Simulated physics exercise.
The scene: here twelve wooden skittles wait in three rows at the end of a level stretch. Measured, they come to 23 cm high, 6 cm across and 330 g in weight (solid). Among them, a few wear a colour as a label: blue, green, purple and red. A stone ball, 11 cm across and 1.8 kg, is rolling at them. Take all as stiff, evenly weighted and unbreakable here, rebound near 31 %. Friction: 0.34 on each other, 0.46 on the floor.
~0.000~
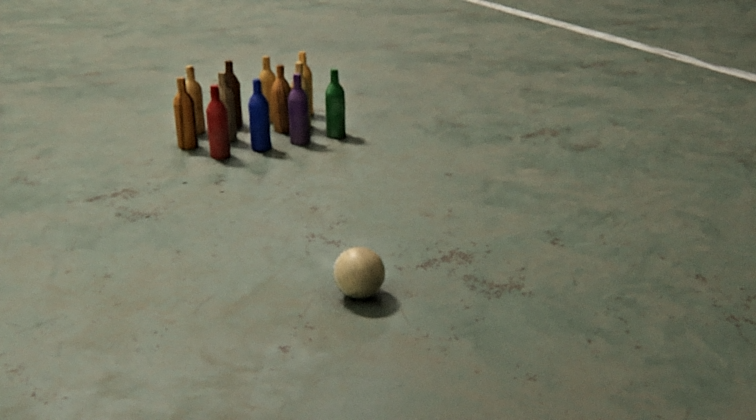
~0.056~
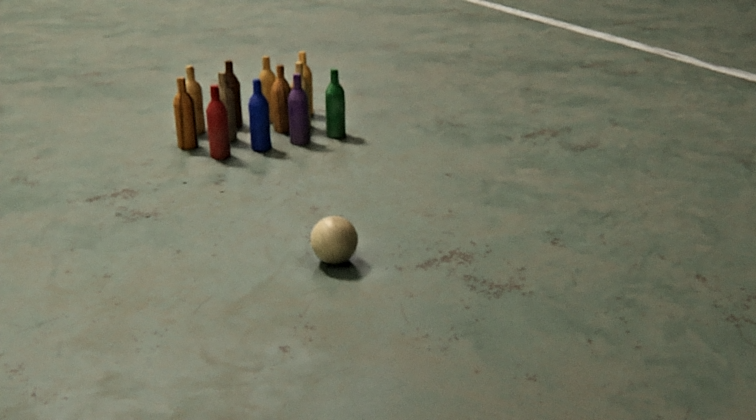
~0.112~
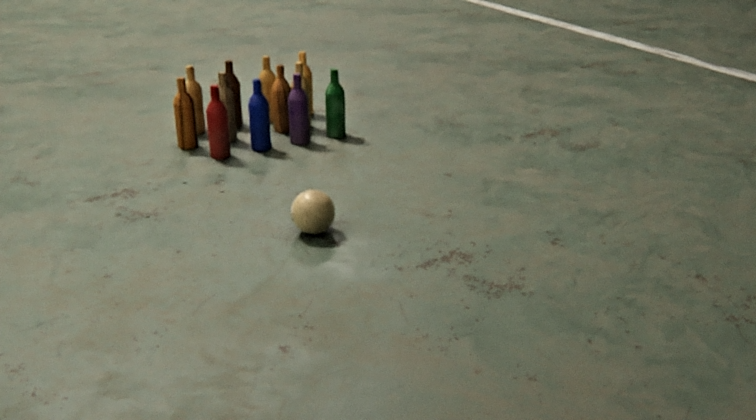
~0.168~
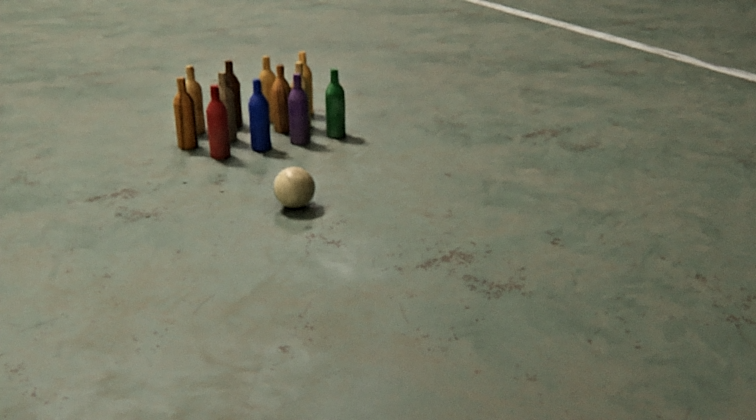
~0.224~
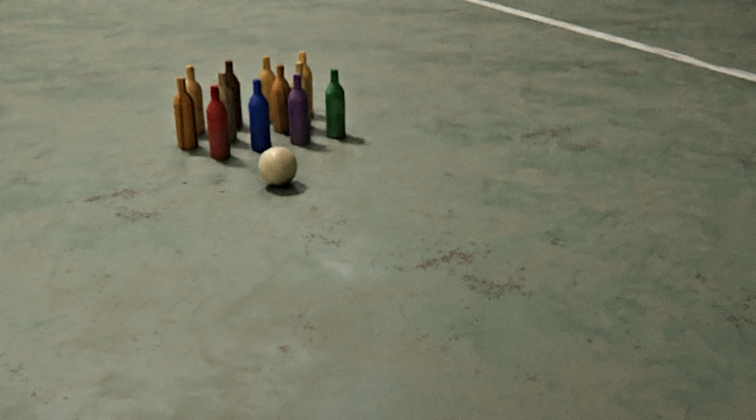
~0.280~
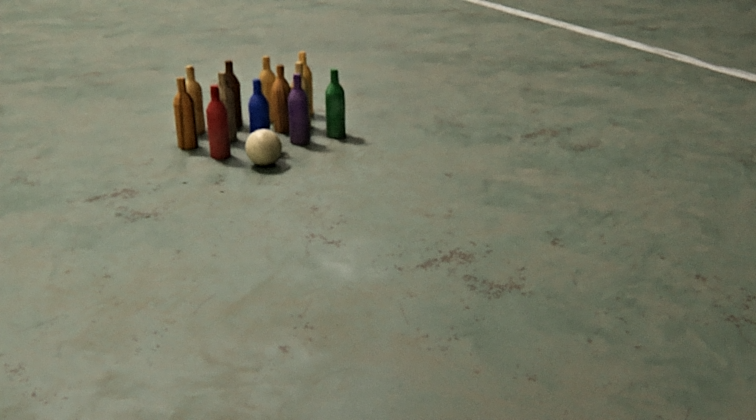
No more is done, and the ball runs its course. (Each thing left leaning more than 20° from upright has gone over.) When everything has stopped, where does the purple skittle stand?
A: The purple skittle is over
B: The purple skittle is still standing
(B) The purple skittle is still standing.
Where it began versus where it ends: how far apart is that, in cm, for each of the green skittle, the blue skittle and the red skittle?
Shift in cm - green: 0; blue: 70; red: 0.
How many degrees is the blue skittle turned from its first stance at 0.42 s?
Around 10° from its start.
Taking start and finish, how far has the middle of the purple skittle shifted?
It ends around 0 cm from its start.
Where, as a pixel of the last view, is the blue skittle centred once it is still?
Its centre finishes around pixel (265, 81) in the last picture.
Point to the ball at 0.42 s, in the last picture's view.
About (239, 117).
After 0.42 s, ball still moving; none of the 12 skittles over, 4 disturbed; purple skittle unmoved; blue skittle leaning 12°.
After 0.56 s, ball still moving; 3 of the 12 skittles over; purple skittle unmoved; blue skittle leaning 13°.
After 0.86 s, ball still moving; 5 of the 12 skittles over; purple skittle unmoved; blue skittle lying flat.
By the end (1.4 s), ball rolling away; 5 of the 12 skittles over; purple skittle unmoved; blue skittle lying flat; red skittle unmoved. As the last picture would show them, middles, purple skittle near (298, 109), blue skittle near (265, 81).
